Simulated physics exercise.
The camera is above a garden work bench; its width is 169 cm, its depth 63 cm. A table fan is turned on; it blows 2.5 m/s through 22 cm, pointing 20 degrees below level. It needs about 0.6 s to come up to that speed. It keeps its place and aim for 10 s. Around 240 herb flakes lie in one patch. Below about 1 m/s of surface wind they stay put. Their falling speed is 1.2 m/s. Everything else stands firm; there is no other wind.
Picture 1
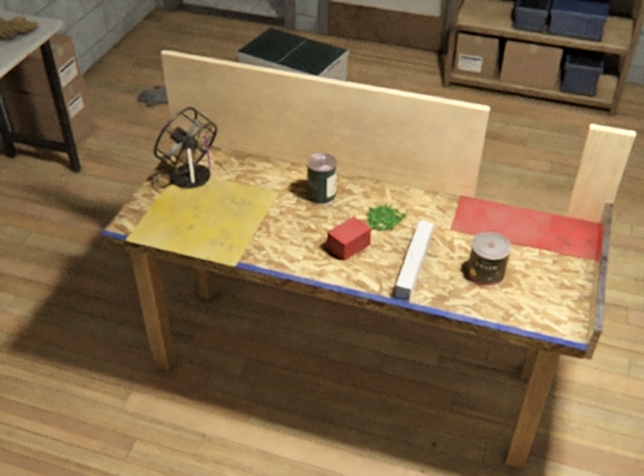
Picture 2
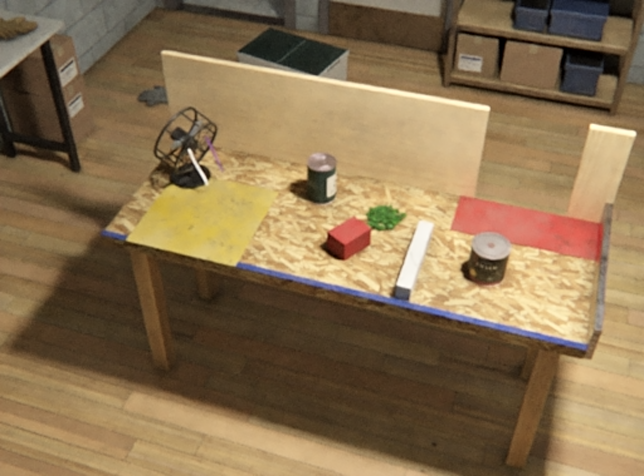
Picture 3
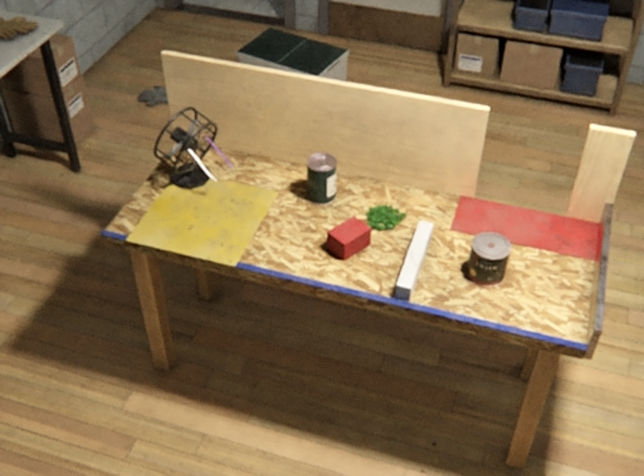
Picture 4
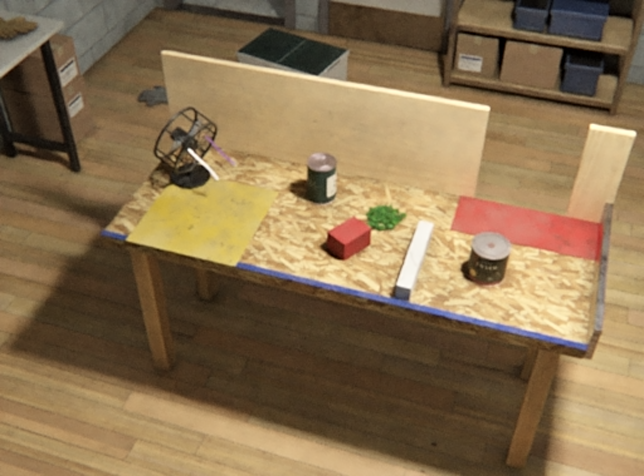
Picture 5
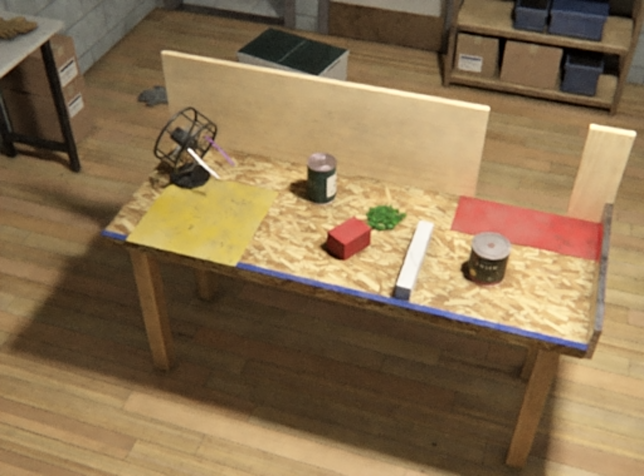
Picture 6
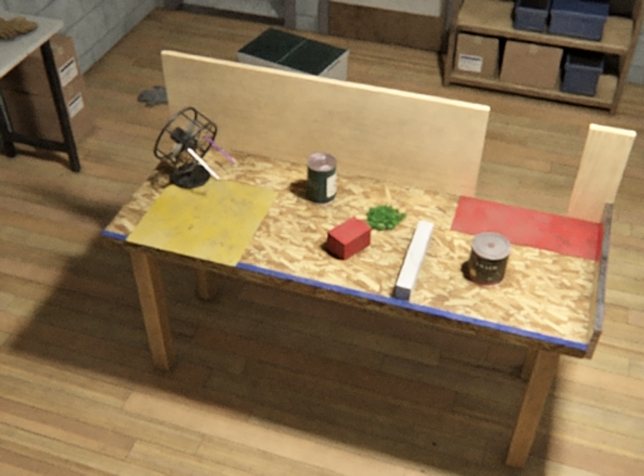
At the start, a small black fan stands at the left end of a wooden work bench, with yellow and red mats, two cans, blocks and a patch of green flakes. The fan's pale blades shift position, while the flakes and everything else on the bench stay still throughout.
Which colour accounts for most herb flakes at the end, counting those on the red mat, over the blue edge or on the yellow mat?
The red one.
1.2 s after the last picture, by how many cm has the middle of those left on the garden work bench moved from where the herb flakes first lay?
About 50 cm.
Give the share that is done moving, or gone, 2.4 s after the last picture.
About 30 %.
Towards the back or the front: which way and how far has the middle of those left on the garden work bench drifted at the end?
To the back, by about 15 cm.
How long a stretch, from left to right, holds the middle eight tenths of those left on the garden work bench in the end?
Roughly 50 cm.
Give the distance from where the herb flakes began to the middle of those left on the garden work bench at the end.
Roughly 55 cm.
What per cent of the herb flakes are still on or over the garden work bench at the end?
Near 90 %.
Then, 1.2 s after the last picture, 86 % are on the move or not yet settled, 68 % are on the red mat, 0 % over the blue edge and 0 % on the yellow mat; the middle of those still in play is near (521, 219).
Then, 2.4 s after the last picture, 70 % are on the move or not yet settled, 72 % are on the red mat, 2 % over the blue edge and 0 % on the yellow mat; the middle of those still in play is near (536, 224).
Then, 4.7 s after the last picture, 62 % are on the move or not yet settled, 72 % are on the red mat, 5 % over the blue edge and 0 % on the yellow mat; the middle of those still in play is near (538, 225).
Then, 9.2 s after the last picture, at the end, 73 % are on the red mat, 8 % over the blue edge and 0 % on the yellow mat; the middle of those still in play is near (536, 224).
